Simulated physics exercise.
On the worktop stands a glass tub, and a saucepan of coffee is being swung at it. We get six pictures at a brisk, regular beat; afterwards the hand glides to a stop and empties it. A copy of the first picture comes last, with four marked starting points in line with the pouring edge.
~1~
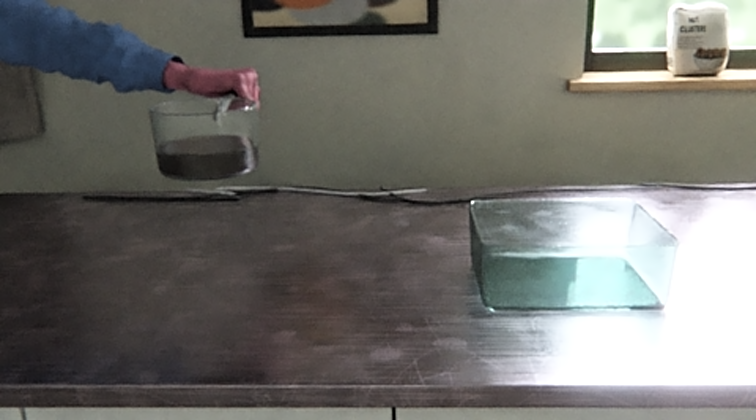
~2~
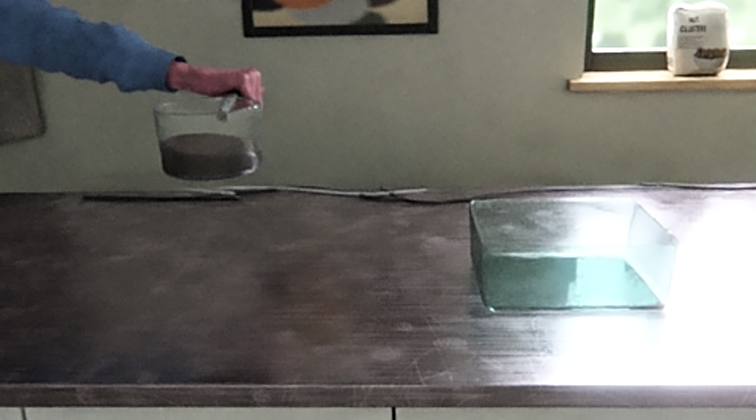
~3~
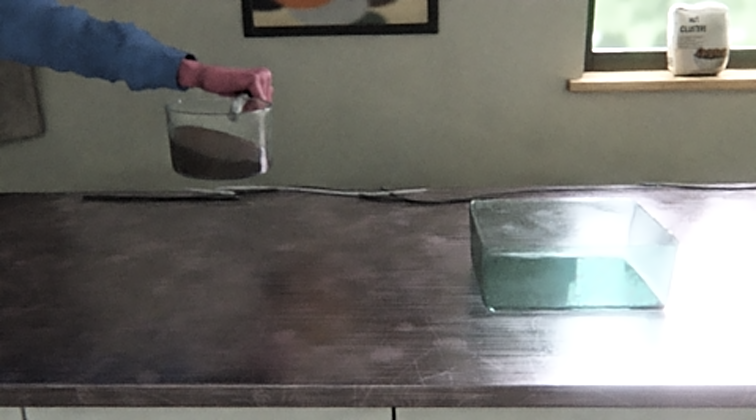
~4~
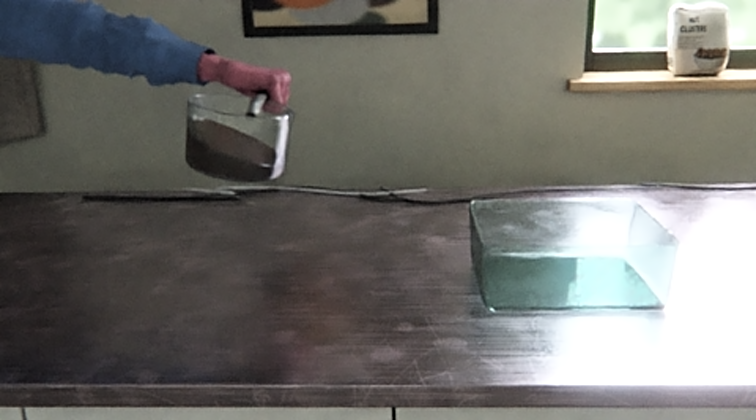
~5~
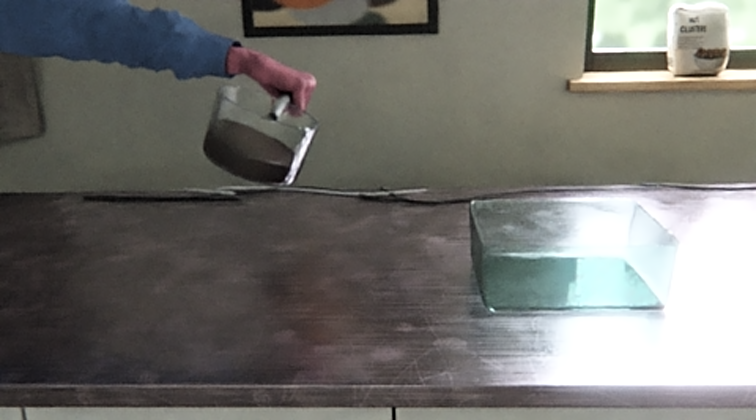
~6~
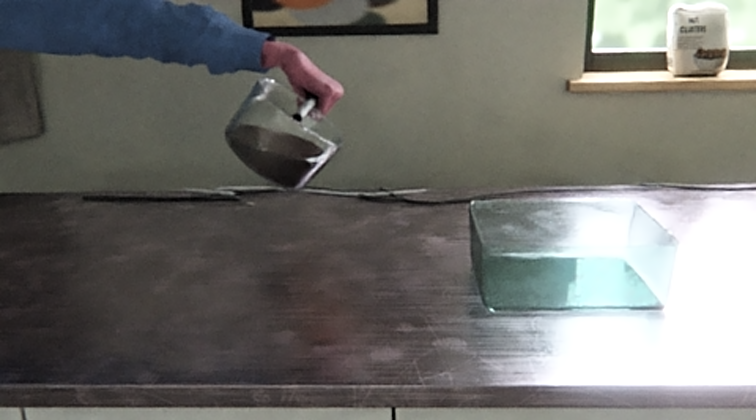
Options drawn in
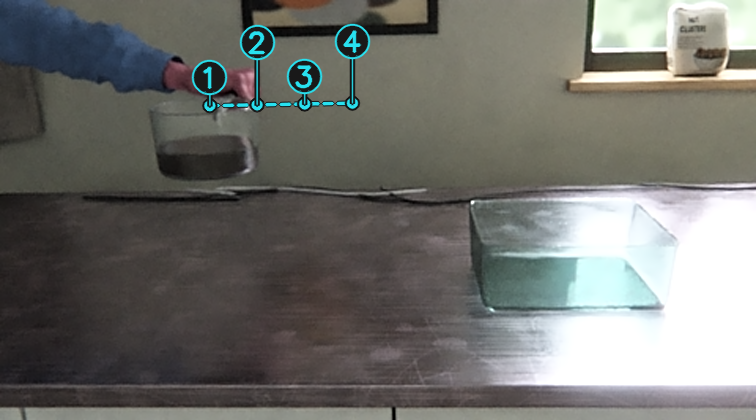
An arm in a blue sleeve held a clear pan of dark liquid above a worktop, then moved it right while tilting it steadily toward a glass tub that stayed still.
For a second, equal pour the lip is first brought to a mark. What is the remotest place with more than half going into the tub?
That is spot 3.
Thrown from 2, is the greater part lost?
Yes, it does.
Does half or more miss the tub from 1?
Yes, that goes wrong.
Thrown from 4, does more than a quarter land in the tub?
Yes, clearly.
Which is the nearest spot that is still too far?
2 it is.
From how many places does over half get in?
Two of the four.
On the marked copy, 1 at (209, 105); 2 at (257, 104); 3 at (304, 104); 4 at (352, 103).
With 1, about 0 % lands in the tub, 98 % falls short.
With 2, about 13 % lands in the tub, 84 % falls short and 4 % goes beside or beyond.
With 3, about 66 % lands in the tub, 17 % falls short and 17 % goes beside or beyond.
With 4, about 77 % lands in the tub, 4 % falls short and 20 % goes beside or beyond.
